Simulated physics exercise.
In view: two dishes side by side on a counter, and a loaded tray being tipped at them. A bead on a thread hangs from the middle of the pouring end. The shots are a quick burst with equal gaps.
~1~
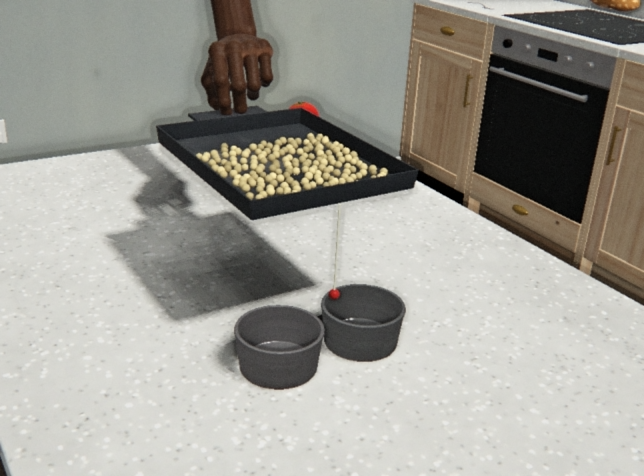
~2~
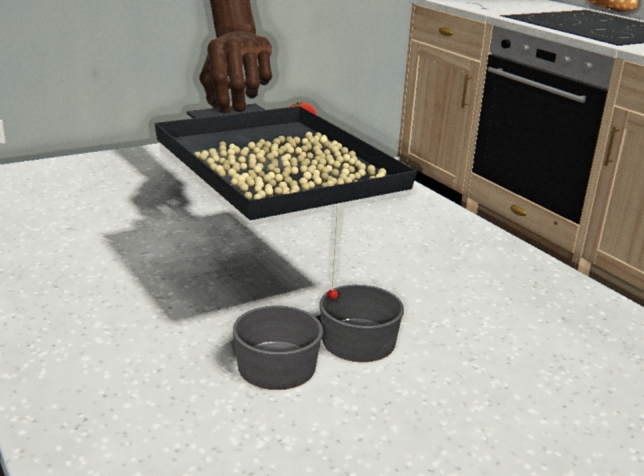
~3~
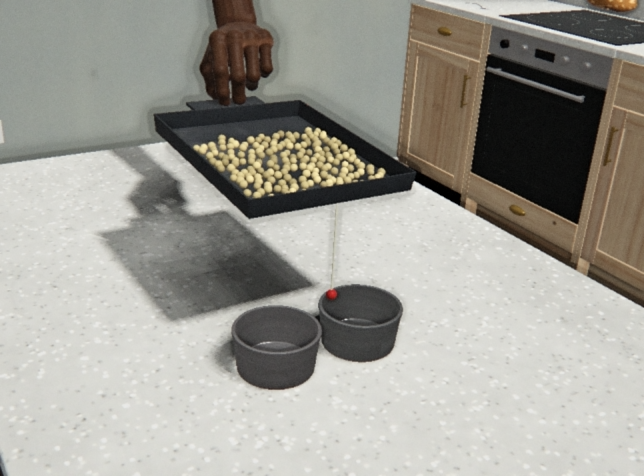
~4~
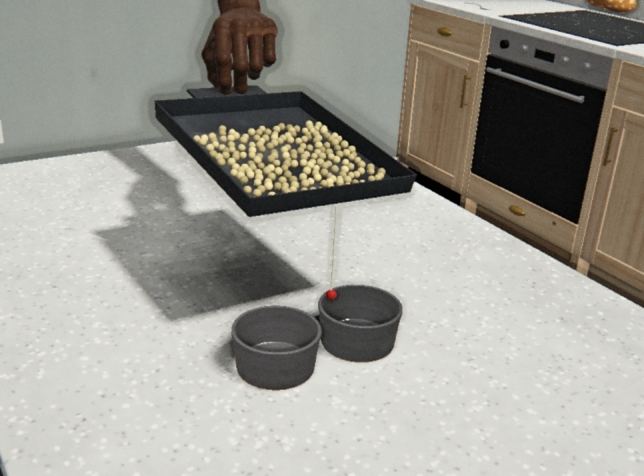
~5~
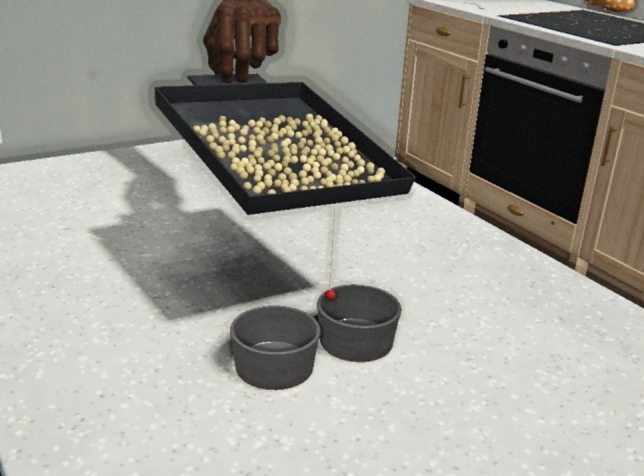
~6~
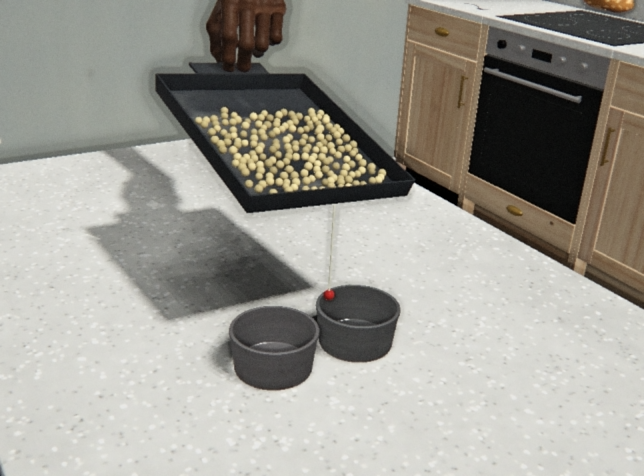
Dark tray of pale, round beans tilting gradually above two small grey dishes as a hand at its far side rises.
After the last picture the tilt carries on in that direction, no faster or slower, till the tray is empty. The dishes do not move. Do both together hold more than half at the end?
Together they catch under half.
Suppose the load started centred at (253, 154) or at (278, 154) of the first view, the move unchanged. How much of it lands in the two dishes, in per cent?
In turn 30 and 30 in a hundred.
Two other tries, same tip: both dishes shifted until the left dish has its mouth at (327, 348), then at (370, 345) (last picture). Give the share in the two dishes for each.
In turn 50 and 30 in a hundred.
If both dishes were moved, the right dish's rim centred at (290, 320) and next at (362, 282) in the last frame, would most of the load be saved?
In turn: Not half; less than half.
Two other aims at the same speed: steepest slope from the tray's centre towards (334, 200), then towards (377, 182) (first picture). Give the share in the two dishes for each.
In turn 20 and 40 in a hundred.
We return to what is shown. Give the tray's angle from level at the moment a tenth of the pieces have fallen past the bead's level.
At some 105 degrees.
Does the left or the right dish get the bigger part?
The winner is the right-hand dish.
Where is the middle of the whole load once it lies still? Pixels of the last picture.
At about (393, 343).
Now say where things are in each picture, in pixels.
The first picture shows corners of the pouring end (252, 200) and (416, 169), level; middle of the load (295, 165), soya beans; left dish (300, 366); right dish (385, 339); bead on its thread (334, 294).
The second picture shows corners of the pouring end (251, 200) and (414, 170), level; middle of the load (294, 164).
The third picture shows corners of the pouring end (250, 198) and (413, 172), tipped barely, lowest at the right corner; middle of the load (293, 161).
The fourth picture shows corners of the pouring end (251, 197) and (414, 174), tipped a little, lowest at the right corner; middle of the load (294, 156).
The fifth picture shows corners of the pouring end (251, 195) and (413, 176), tipped a little, lowest at the right corner; middle of the load (294, 152).
The sixth picture shows corners of the pouring end (252, 194) and (413, 179), tipped a little, lowest at the right corner; middle of the load (295, 148); left dish (295, 366); right dish (380, 340).
Just after the last frame, tray tipped steeply; every one on the tray.
A moment on, tray tipped right over; almost all on the tray; just a few outside both; just a few in the air.
Further on, tray tipped past a quarter turn; roughly a third in the right dish; roughly two thirds outside both.
When it is over, tray tipped past a quarter turn; not one in the left dish; roughly a third in the right dish; roughly two thirds outside both.
